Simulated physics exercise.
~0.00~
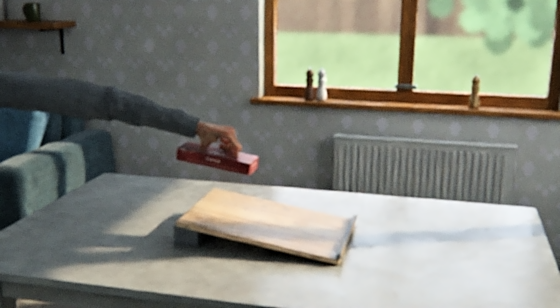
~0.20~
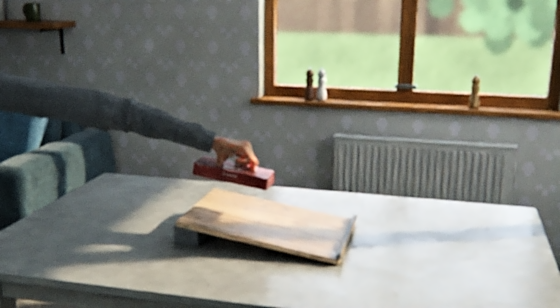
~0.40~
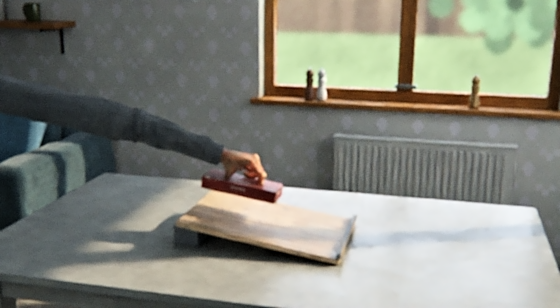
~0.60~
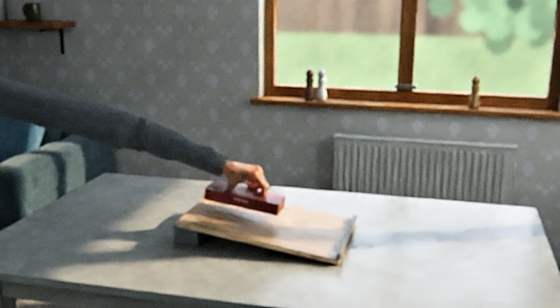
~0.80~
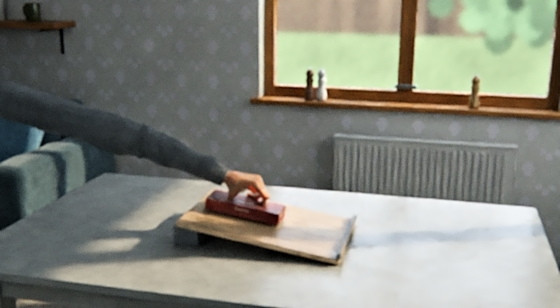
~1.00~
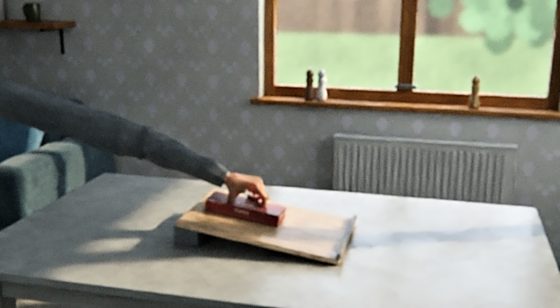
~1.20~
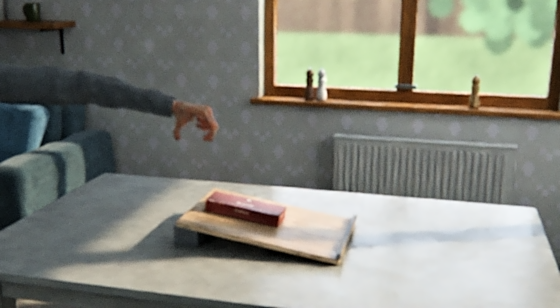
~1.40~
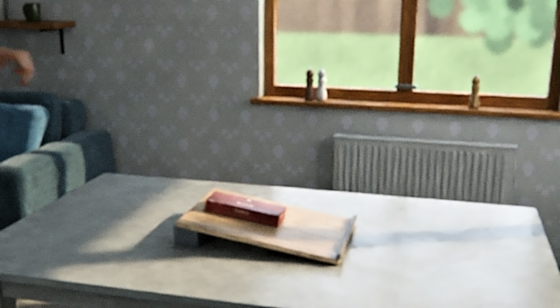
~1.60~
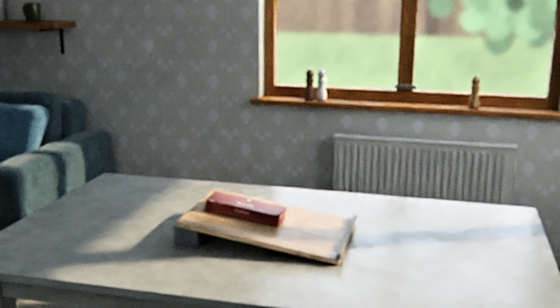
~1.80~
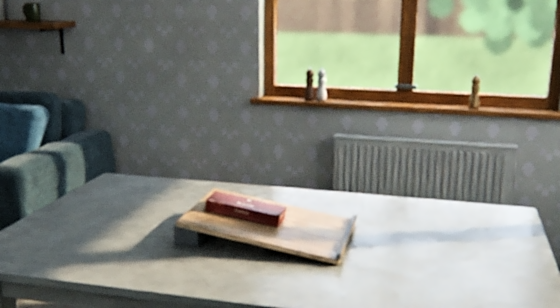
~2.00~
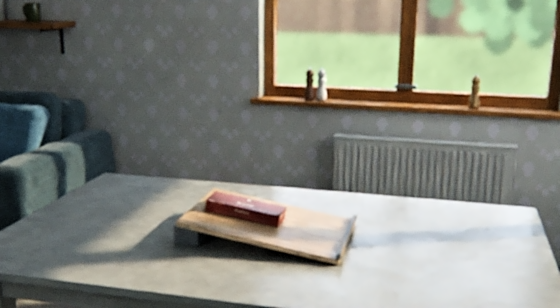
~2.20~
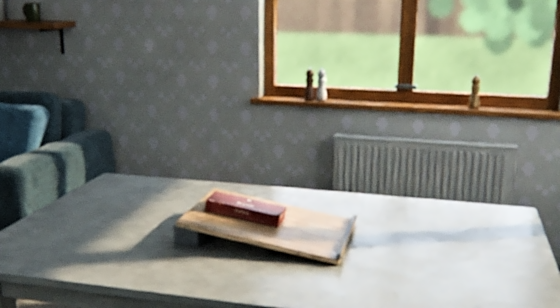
The video shows a hand in a grey sleeve lowering a red packet onto the upper part of a sloping wooden board on a table. The hand lets go and withdraws to the left, and the packet stays in place on the board.
